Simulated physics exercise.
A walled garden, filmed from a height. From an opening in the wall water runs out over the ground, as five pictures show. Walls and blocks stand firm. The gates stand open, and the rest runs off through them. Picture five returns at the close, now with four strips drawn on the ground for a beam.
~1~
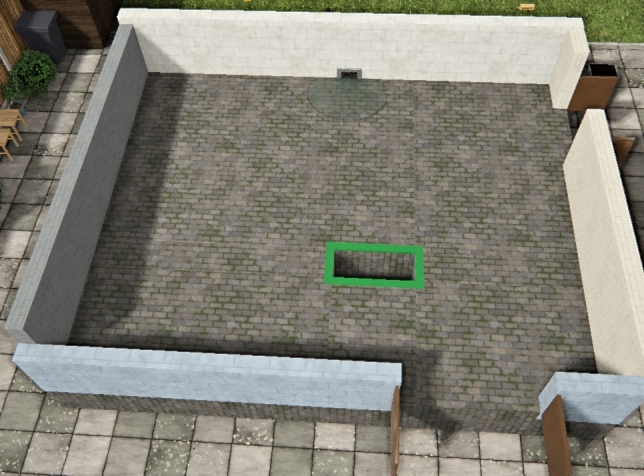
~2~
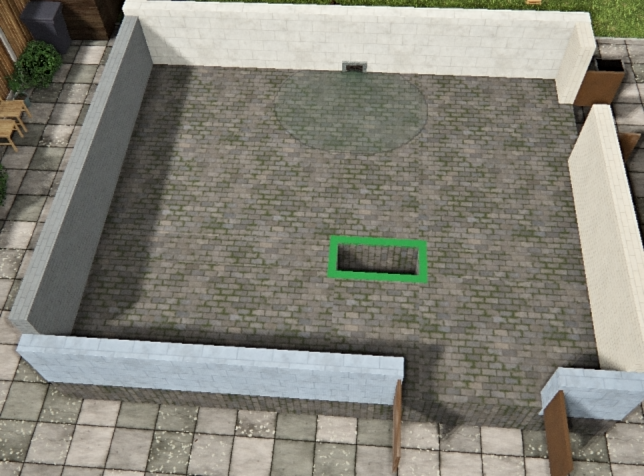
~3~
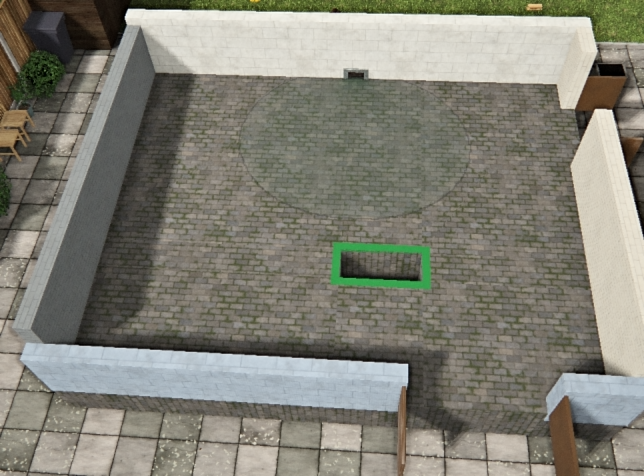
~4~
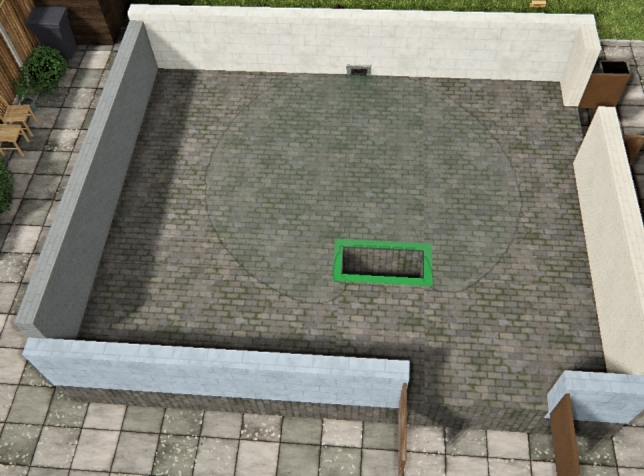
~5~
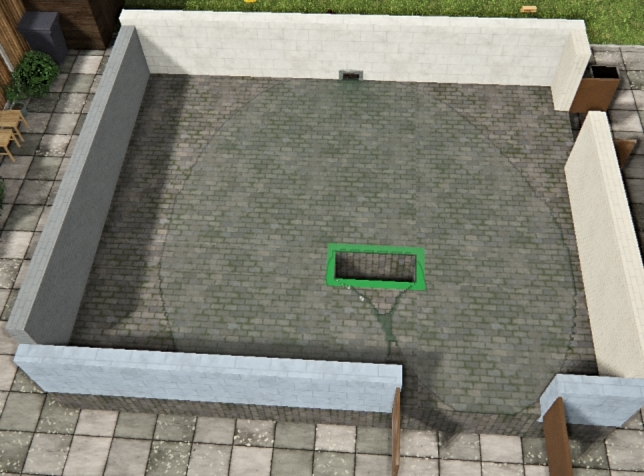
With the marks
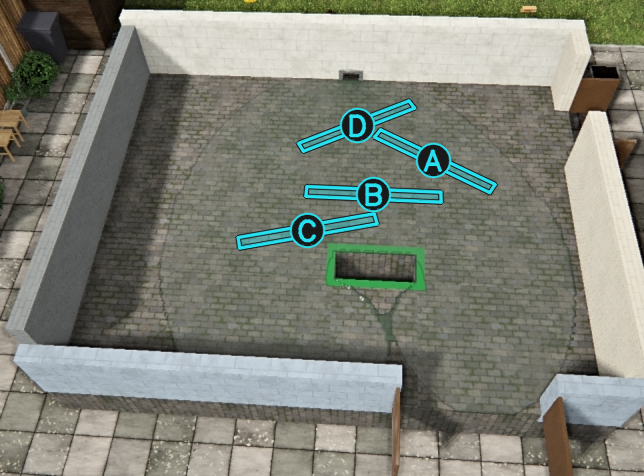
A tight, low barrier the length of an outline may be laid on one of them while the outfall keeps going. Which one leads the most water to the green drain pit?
A.
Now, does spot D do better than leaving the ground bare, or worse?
Spot D is worse.
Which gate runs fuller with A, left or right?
The left one.
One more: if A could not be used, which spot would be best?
It is C.
On the marked copy, A from (377, 133) to (492, 188); B from (306, 191) to (441, 197); C from (238, 242) to (375, 218); D from (301, 147) to (411, 104).
For spot A, about 27 % of the stream runs into the green drain pit, about 72 % out by the gates.
For spot B, about 3 % of the stream runs into the green drain pit, about 96 % out by the gates.
For spot C, about 14 % of the stream runs into the green drain pit, about 85 % out by the gates.
For spot D, about 3 % of the stream runs into the green drain pit, about 96 % out by the gates.
